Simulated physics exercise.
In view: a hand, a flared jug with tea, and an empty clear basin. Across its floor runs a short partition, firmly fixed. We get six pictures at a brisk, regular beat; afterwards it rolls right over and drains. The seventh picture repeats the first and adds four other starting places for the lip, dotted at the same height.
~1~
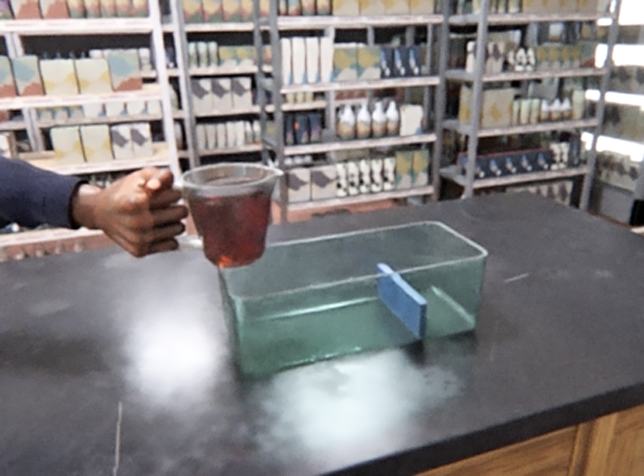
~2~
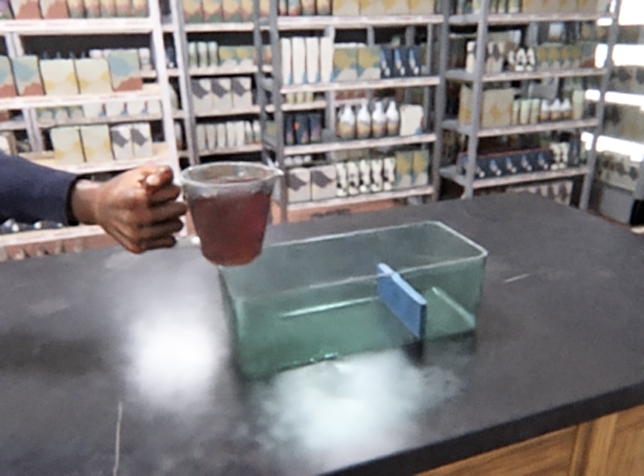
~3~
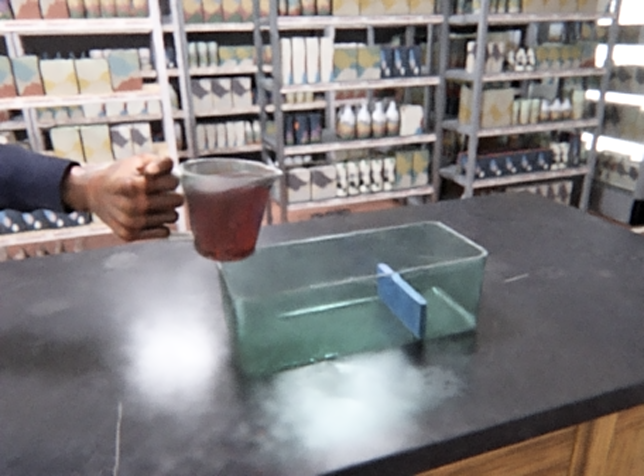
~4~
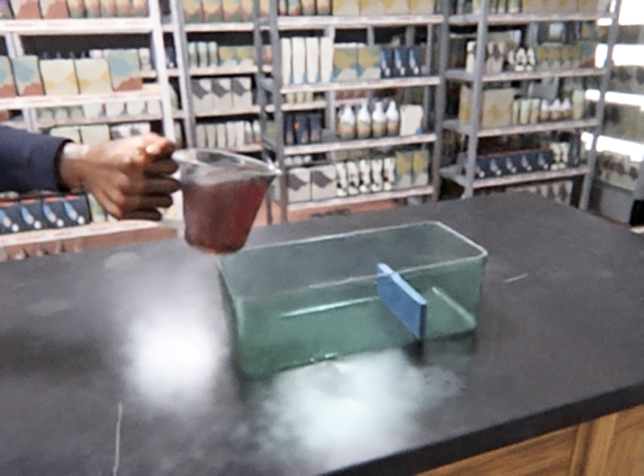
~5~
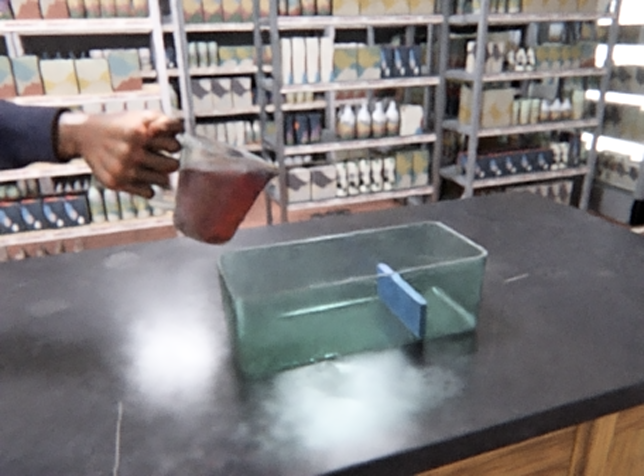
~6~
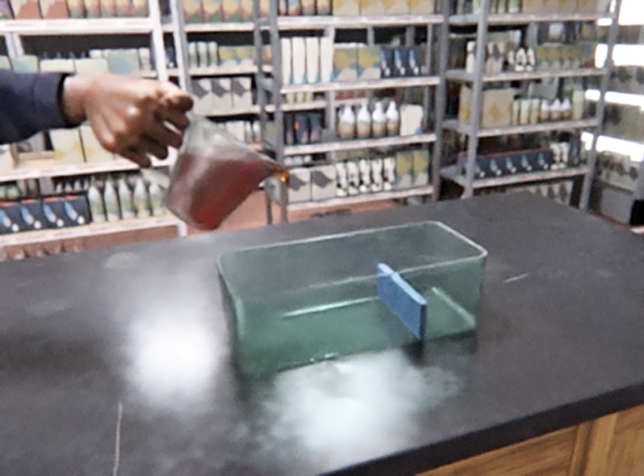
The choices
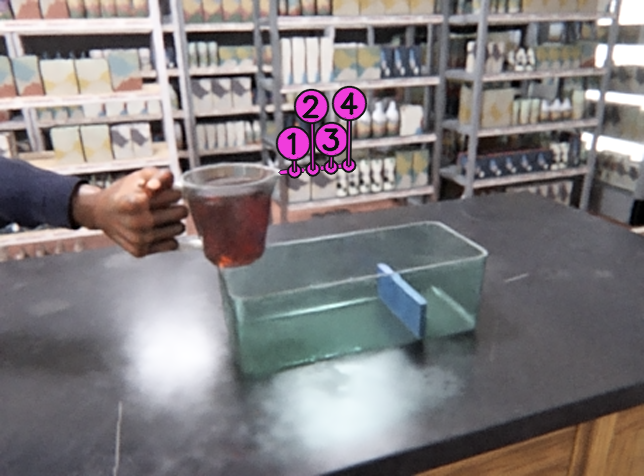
A hand tilts a clear jug of reddish-brown tea rightward until liquid reaches past its lip.
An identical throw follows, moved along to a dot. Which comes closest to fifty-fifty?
Best: 3.
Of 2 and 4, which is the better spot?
The answer is 4.
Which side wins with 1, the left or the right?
The left one.
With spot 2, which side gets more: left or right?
The left one.
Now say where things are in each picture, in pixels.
Upright, lip at (281, 172); basin from (240, 375) to (474, 323); top of the wall at (400, 281); nothing has left yet.
Upright, lip at (281, 172); nothing has left yet.
Tipped about 7°, lip at (280, 172); nothing has left yet.
Tipped about 15°, lip at (280, 172); nothing has left yet.
Tipped about 25°, lip at (279, 172); nothing has left yet.
Tipped about 37°, lip at (279, 172); tea is over the lip, down to (283, 177).
On the marked copy, 1 at (294, 171); 2 at (312, 169); 3 at (331, 167); 4 at (348, 165).
Choosing 1, about 89 % ends left of the wall and 4 % right of it; 7 % is lost outside.
Choosing 2, about 90 % ends left of the wall and 5 % right of it; 5 % is lost outside.
Choosing 3, about 48 % ends left of the wall and 49 % right of it; 4 % is lost outside.
Choosing 4, about 24 % ends left of the wall and 69 % right of it; 7 % is lost outside.
